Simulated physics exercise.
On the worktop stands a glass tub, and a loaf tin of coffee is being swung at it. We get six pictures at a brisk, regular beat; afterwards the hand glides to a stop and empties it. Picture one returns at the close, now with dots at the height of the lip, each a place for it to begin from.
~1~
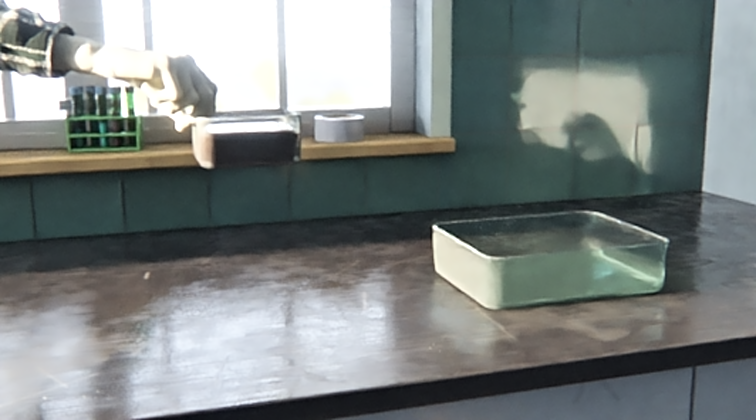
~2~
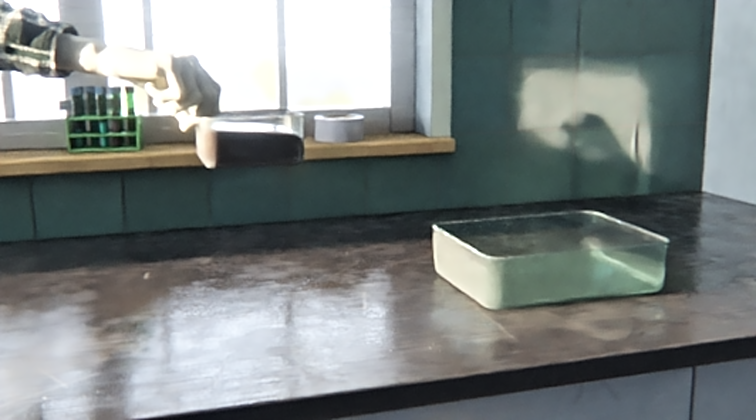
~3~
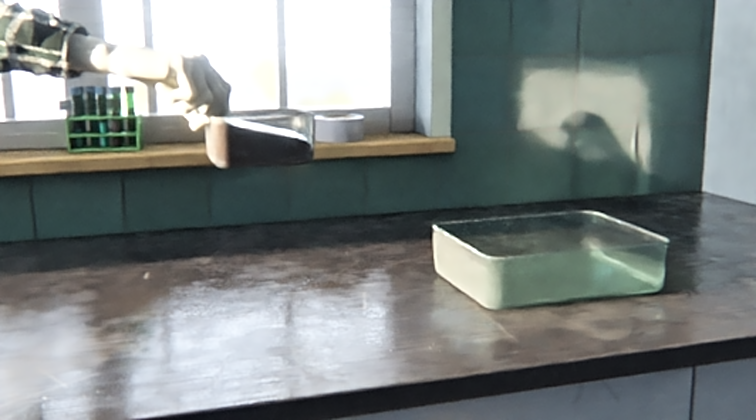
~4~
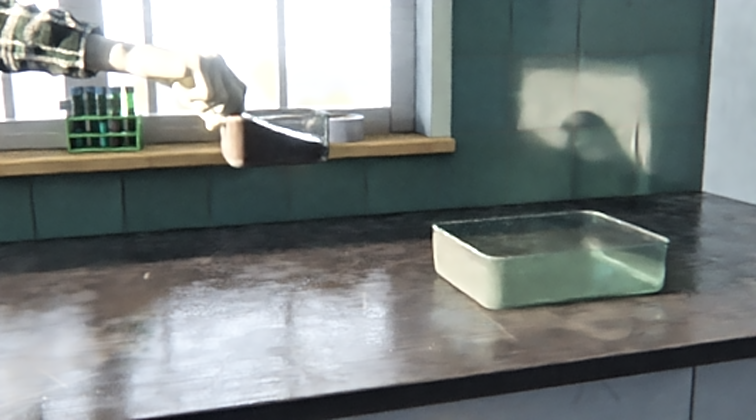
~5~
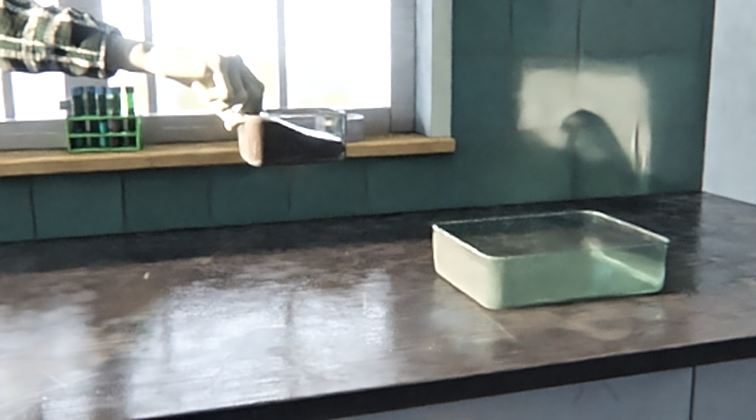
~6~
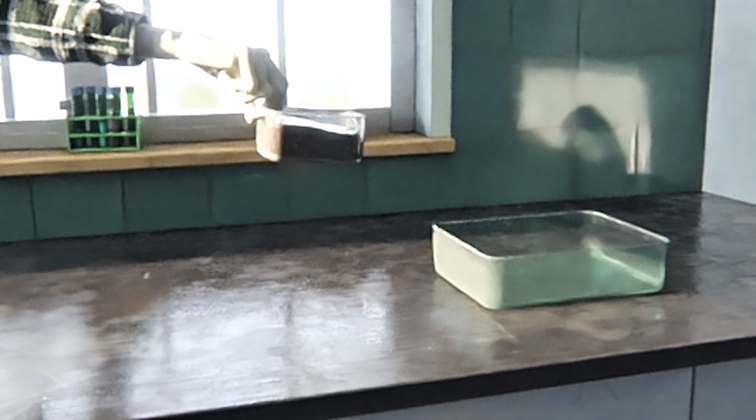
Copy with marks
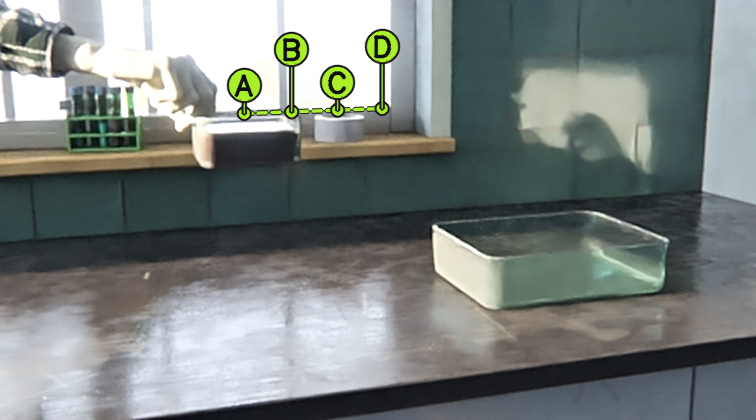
A dark, glossy worktop runs beneath a bright window and green tiled wall, seen from the front and slightly above by a still camera. A clear, green-tinted glass tub stands at right, while a rack of dark tubes and a pale round container sit on the wooden sill. At left, a hand in a checked sleeve carries a small tin of dark coffee steadily rightward above the worktop, the liquid swaying inside.
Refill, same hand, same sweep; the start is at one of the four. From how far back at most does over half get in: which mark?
C will do.
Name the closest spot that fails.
The answer is B.
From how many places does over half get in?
Two of the four.
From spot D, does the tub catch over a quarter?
Yes.
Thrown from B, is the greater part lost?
Yes, it does.
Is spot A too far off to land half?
Yes, that goes wrong.
On the marked copy, A at (244, 113); B at (291, 111); C at (337, 110); D at (382, 108).
For spot A, about 0 % lands in the tub, 100 % falls short.
For spot B, about 32 % lands in the tub, 64 % falls short and 4 % goes beside or beyond.
For spot C, about 72 % lands in the tub, 23 % falls short and 6 % goes beside or beyond.
For spot D, about 84 % lands in the tub, 7 % falls short and 9 % goes beside or beyond.
